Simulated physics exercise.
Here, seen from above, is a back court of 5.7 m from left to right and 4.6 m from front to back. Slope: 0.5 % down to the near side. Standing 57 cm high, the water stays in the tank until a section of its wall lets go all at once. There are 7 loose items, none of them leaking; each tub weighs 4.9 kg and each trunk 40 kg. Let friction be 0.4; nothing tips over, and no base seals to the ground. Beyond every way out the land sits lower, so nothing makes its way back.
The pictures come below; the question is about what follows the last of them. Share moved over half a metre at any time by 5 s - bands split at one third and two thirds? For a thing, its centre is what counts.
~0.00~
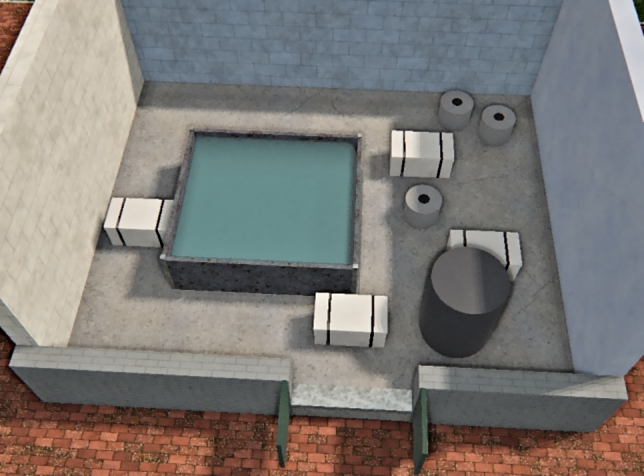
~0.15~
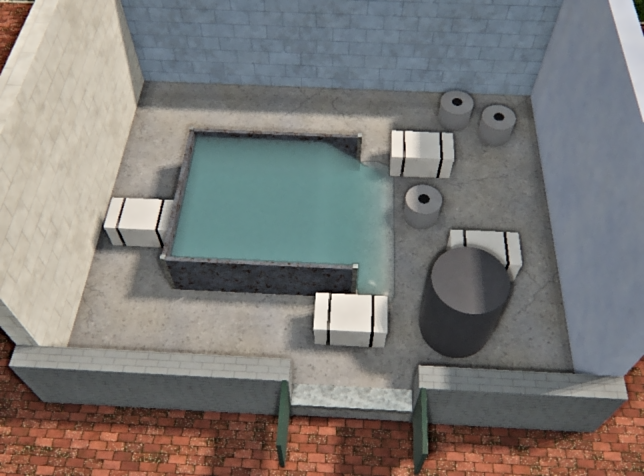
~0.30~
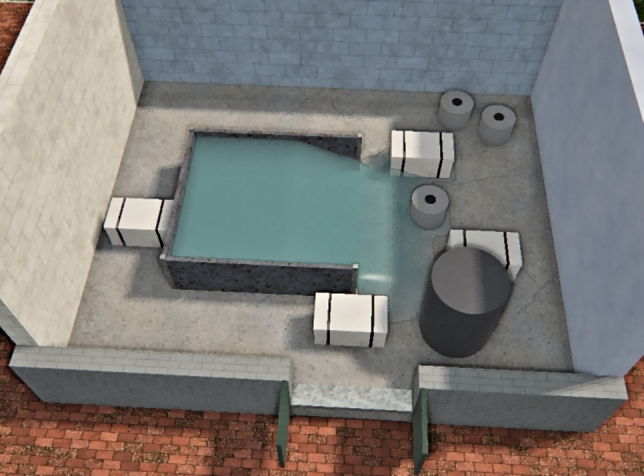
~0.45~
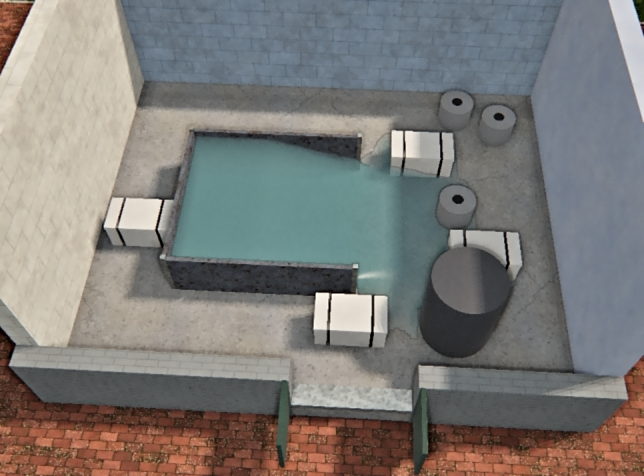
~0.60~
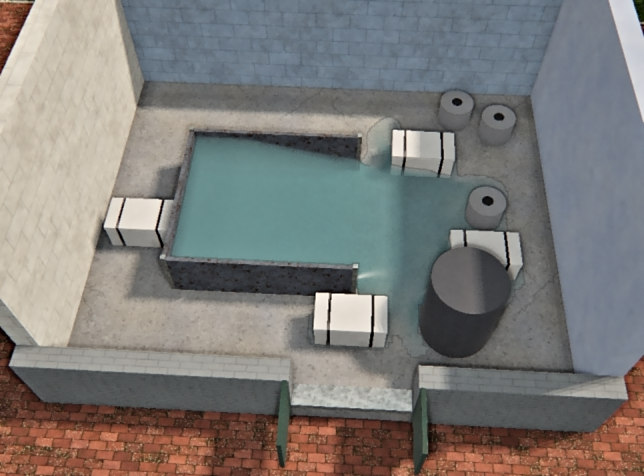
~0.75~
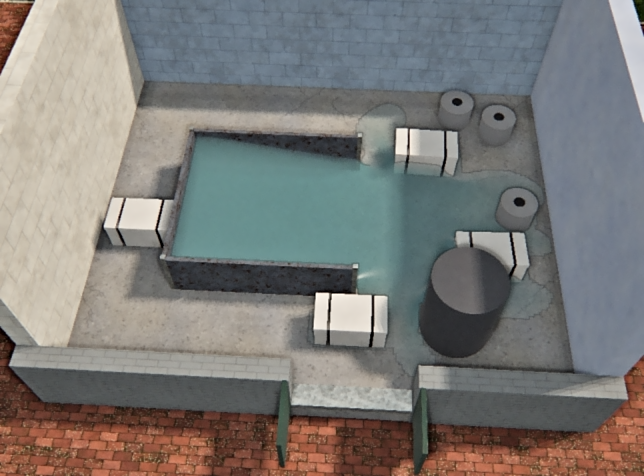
Two thirds and above.
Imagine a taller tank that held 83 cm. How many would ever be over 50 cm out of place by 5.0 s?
It would come to 6 of them.
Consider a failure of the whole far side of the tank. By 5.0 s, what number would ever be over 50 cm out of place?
Result: 4 of them.
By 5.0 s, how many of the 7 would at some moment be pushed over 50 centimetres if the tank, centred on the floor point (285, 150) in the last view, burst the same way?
In that case the number is 6.
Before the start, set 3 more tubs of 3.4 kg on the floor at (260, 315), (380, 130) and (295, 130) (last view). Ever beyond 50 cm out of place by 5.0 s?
Note, in sequence: Under threshold; over threshold; over threshold.
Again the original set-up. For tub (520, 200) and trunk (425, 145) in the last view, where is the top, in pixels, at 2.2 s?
About (515, 159) for the first and (451, 105) for the second.
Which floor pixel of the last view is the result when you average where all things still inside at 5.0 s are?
Mean floor pixel: About (294, 190).
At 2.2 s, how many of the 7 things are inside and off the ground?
Total: 4.
After 1.1 s 1 of 7 are over 50 cm from their spots; 1 afloat.
After 2.2 s 3 of 7 are over 50 cm from their spots; 4 afloat.
After 3.5 s 5 of 7 are over 50 cm from their spots; 5 afloat.
After 5.0 s 5 of 7 are over 50 cm from their spots, and 5 have been at some point; 4 afloat.
